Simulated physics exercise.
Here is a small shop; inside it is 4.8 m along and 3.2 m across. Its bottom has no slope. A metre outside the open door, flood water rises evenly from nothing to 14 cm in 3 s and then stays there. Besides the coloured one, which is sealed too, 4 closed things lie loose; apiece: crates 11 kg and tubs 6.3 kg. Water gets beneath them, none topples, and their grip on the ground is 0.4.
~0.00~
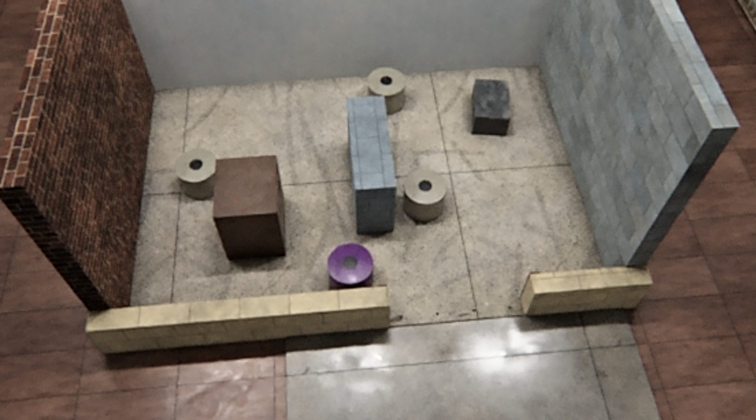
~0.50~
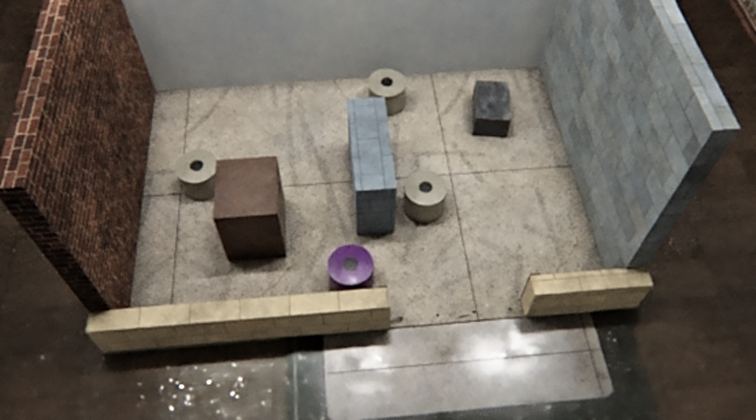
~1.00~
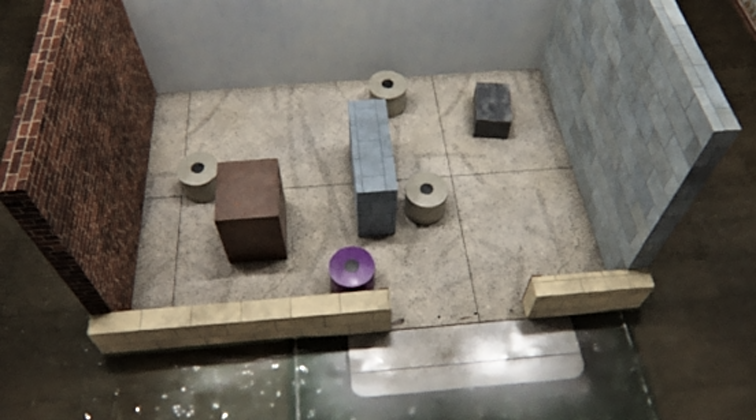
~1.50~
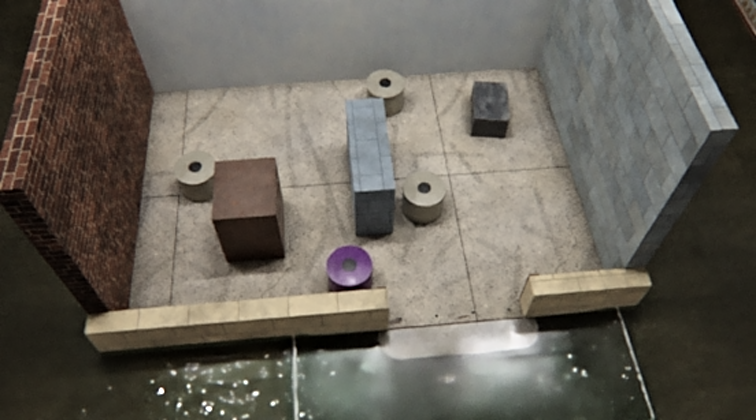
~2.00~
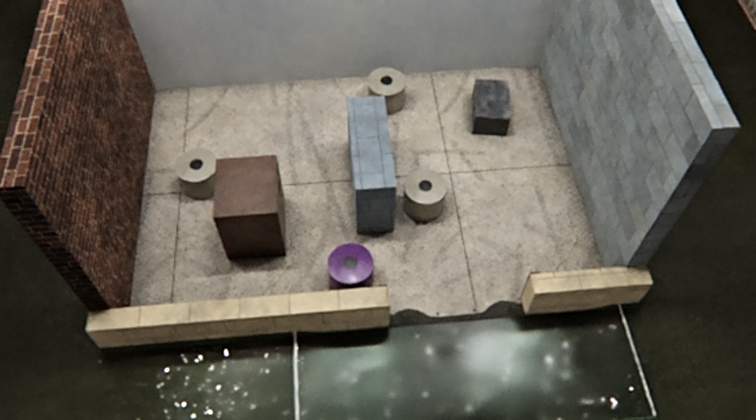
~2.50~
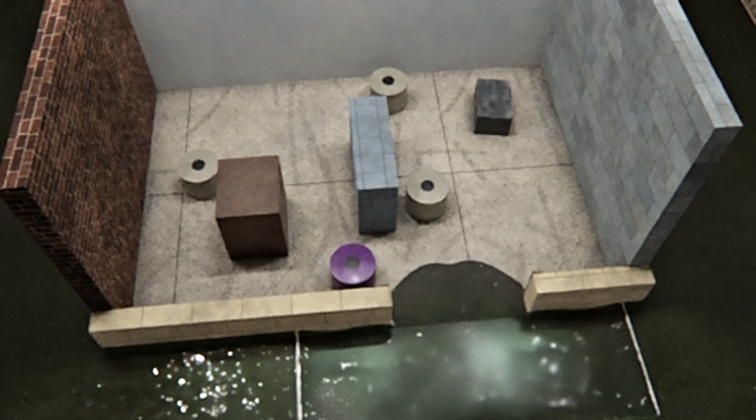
The clip shows a small walled room holding a purple tub, pale round tubs, and dark crates as murky water covers the ground outside, then spreads through the front opening onto the floor; the objects stay in place.
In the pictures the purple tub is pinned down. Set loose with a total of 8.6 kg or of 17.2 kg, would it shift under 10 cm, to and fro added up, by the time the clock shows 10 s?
For it, the lower weight is enough.
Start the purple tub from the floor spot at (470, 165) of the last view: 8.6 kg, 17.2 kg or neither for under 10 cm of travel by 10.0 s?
Only the larger holds.
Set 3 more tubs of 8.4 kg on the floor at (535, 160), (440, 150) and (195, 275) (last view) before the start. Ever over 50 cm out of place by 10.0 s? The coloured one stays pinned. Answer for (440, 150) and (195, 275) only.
In turn: More, short of it.
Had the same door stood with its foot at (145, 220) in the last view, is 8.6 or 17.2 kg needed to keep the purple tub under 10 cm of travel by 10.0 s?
Then only the higher weight holds it.
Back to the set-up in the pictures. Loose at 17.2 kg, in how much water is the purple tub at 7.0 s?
About 3 cm.
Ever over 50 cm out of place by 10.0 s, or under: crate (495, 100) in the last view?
It is under.
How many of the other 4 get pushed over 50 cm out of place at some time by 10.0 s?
That makes 2.
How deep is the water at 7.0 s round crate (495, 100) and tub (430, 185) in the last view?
Roughly 10 and 9 cm.
After 3.5 s the purple tub would be 0 cm from its start with 8.6 kg and 0 cm from its start with 17.2 kg; 0 cm of water round it then.
After 4.5 s the purple tub would be 0 cm from its start with 8.6 kg and 0 cm from its start with 17.2 kg; 1 cm of water round it then.
After 7.0 s the purple tub would be 0 cm from its start with 8.6 kg and 0 cm from its start with 17.2 kg; 3 cm of water round it then.
After 10.0 s the purple tub would be 0 cm from its start with 8.6 kg and 0 cm from its start with 17.2 kg; 3 cm of water round it then.
